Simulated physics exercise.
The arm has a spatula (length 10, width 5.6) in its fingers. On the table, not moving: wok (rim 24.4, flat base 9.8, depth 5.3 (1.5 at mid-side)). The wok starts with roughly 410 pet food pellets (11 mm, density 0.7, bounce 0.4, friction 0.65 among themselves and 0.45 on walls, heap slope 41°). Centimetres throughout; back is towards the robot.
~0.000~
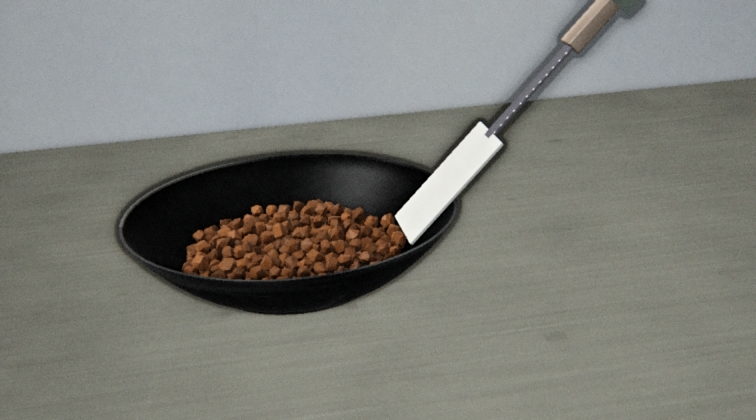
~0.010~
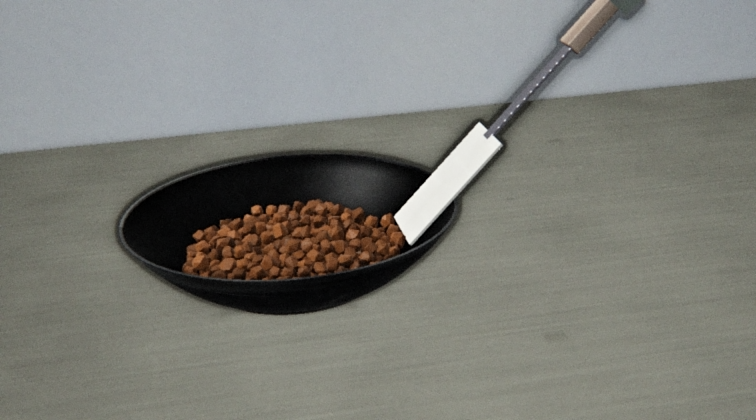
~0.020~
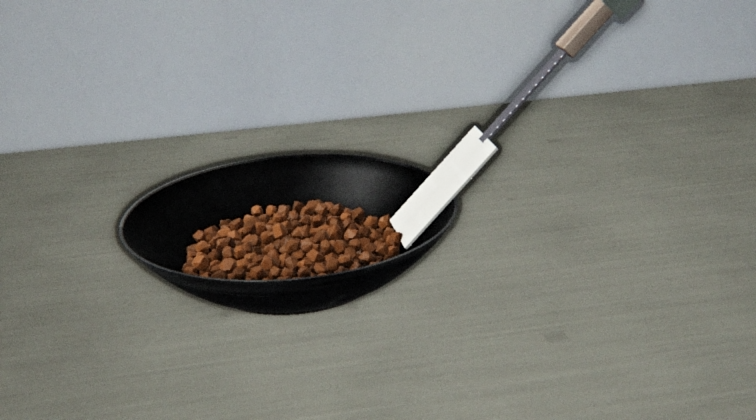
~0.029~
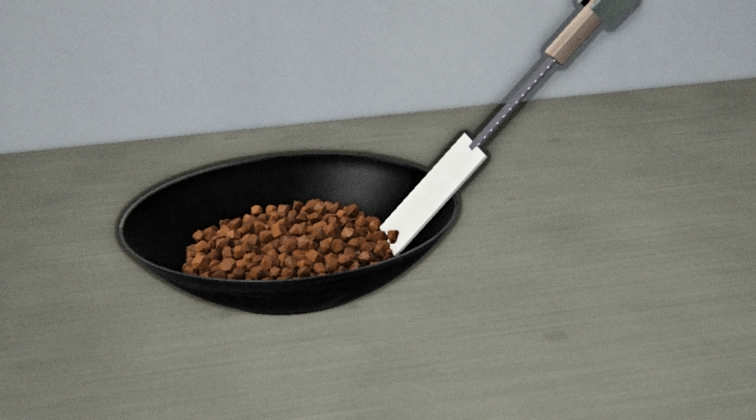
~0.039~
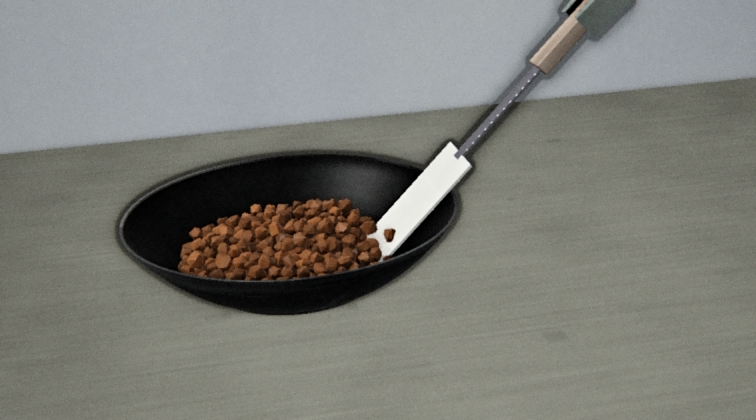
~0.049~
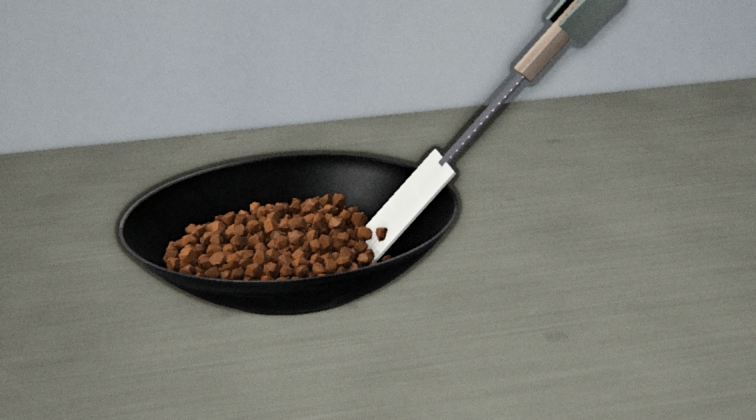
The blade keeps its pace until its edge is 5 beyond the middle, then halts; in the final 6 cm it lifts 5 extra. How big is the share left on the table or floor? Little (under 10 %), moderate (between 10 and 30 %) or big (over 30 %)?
Share on the table or floor: Moderate (between 10 and 30 %).
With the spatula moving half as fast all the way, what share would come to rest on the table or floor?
It would be near 5 per cent.
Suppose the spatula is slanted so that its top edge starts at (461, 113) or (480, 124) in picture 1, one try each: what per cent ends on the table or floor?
Some 15 and 15 per cent.
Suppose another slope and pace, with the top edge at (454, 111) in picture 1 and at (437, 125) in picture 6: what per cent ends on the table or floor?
About 0 per cent.
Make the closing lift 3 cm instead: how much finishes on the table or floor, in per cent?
About 15 per cent.
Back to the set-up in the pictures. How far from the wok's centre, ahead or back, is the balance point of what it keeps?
About 4.0 cm ahead.
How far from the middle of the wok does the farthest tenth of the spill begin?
Roughly 50 cm.
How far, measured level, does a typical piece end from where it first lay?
About 5 cm.
After 0.07 s, sloping 45°, highest piece 6 above the table; 408 in the wok.
After 0.10 s, sloping 45°, highest piece 8 above the table; 405 in the wok, 3 on the blade or in flight.
After 0.31 s, sloping 45°, highest piece 13 above the table; 345 in the wok, 37 on the table or floor, 26 on the blade or in flight.
After 1.36 s, sloping 45°, highest piece 6 above the table; 344 in the wok, 64 on the table or floor.
In the end, 344 in the wok, 64 on the table or floor. That is 16 % on the table or floor.
